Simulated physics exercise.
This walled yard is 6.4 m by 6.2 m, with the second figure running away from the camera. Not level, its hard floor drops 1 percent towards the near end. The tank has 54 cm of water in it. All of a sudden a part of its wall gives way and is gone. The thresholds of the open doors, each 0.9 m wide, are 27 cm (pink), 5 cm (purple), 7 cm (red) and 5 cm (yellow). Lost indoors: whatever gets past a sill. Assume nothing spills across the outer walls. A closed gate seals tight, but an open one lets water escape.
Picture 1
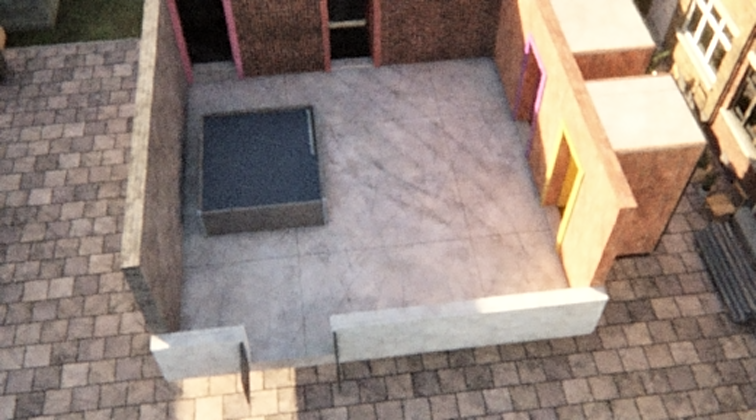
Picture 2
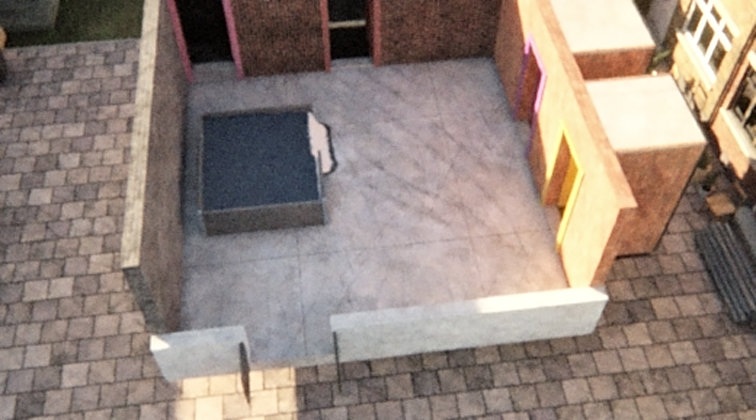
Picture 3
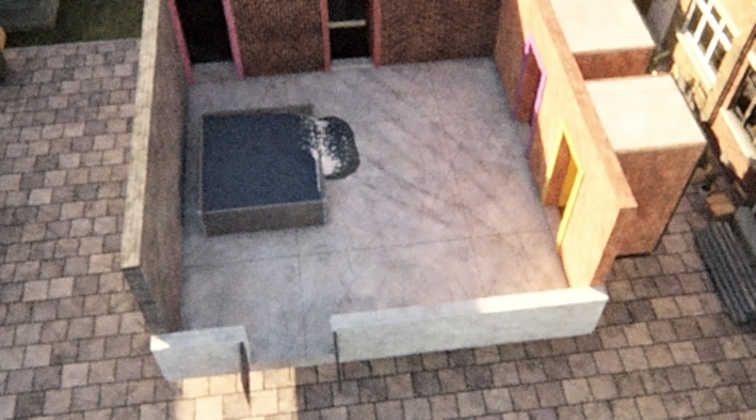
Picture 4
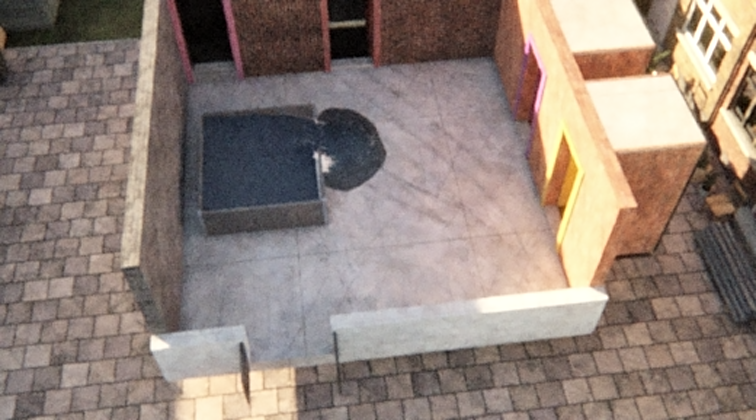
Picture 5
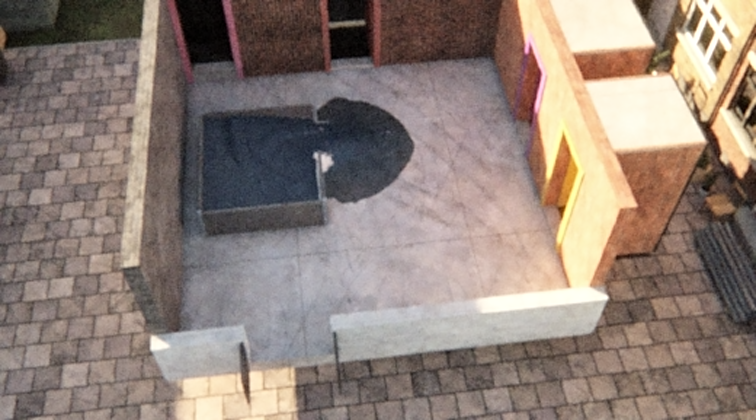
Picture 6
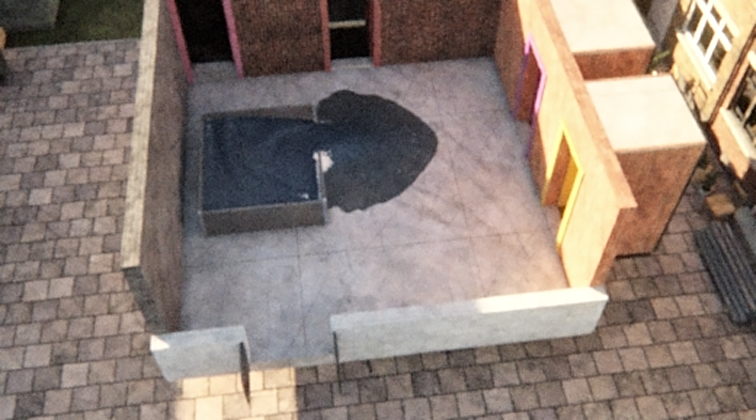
A walled yard with a paved floor held a low, square tank of dark water, until part of its right side gave way and water poured out, spreading rightward across the floor in a widening dark pool.
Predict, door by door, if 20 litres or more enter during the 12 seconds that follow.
At the end, pink door: Not over; purple door: Over; red door: Not over; yellow door: Over.
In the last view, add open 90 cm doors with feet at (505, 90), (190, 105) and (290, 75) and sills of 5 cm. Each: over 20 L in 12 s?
Taking them in order, the first gets enough, the second too little and the third too little.
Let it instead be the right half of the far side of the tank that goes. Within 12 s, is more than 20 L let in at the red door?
Against that limit: Red beyond it.
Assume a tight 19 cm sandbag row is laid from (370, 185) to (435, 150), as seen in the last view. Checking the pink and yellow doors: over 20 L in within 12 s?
Result: Pink door inside the limit; yellow door inside the limit.
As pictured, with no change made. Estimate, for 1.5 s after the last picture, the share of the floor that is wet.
Some 40 per cent of it.
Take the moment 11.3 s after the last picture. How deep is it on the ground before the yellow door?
Depth: ~ 6.5 cm.
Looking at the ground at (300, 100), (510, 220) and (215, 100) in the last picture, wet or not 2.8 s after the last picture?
Status of the three spots: Free of it, inundated, free of it.
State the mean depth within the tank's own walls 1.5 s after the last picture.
Mean depth: Some 33 cm.
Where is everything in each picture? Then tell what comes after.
In the first picture, the tank at (261, 158) is whole and still, 54 cm deep.
In the second picture, the front is at (321, 126), 0.6 m from the gap at (316, 144); 0.2 m2 of floor is under water; 54 cm left at the back of the tank.
In the third picture, water pours out at (317, 145) and has run 0.8 m, to (339, 122); typically 9 cm deep outside, 54 cm at the tank's back.
In the fourth picture, the front is at (381, 152), 1.2 m from the gap at (317, 145); 1.7 m2 of floor is under water; 54 cm left at the back of the tank.
In the fifth picture, water pours out at (317, 145) and has run 1.8 m, to (409, 150); typically 5 cm deep outside, 54 cm at the tank's back.
In the sixth picture, water pours out at (316, 144) and has run 2.2 m, to (433, 145); typically 4 cm deep outside, 52 cm at the tank's back.
Then, 0.7 s after the last picture water covers 30 % of the floor and is deepest (28 cm) near (328, 139); pink door not reached, purple door 7 cm at the sill, 0 L in, red door not reached, yellow door not reached.
Then, 1.5 s after the last picture water covers 40 % of the floor and is deepest (32 cm) near (491, 60); pink door not reached, purple door 13 cm at the sill, 40 L in, red door 8 cm at the sill, 1 L in, yellow door not reached.
Then, 2.8 s after the last picture water covers 45 % of the floor and is deepest (24 cm) near (451, 70); pink door not reached, purple door 18 cm at the sill, 133 L in, red door 6 cm at the sill, 5 L in, yellow door 9 cm at the sill, 10 L in.
Then, 6.3 s after the last picture water covers 70 % of the floor and is deepest (19 cm) near (562, 314); pink door not reached, purple door 10 cm at the sill, 234 L in, red door 5 cm at the sill, 7 L in, yellow door 7 cm at the sill, 32 L in.
Then, 11.3 s after the last picture water covers 95 % of the floor and is deepest (12 cm) near (572, 313); pink door 4 cm at the sill, 0 L in, purple door 6 cm at the sill, 274 L in, red door 4 cm at the sill, 8 L in, yellow door 6 cm at the sill, 49 L in.
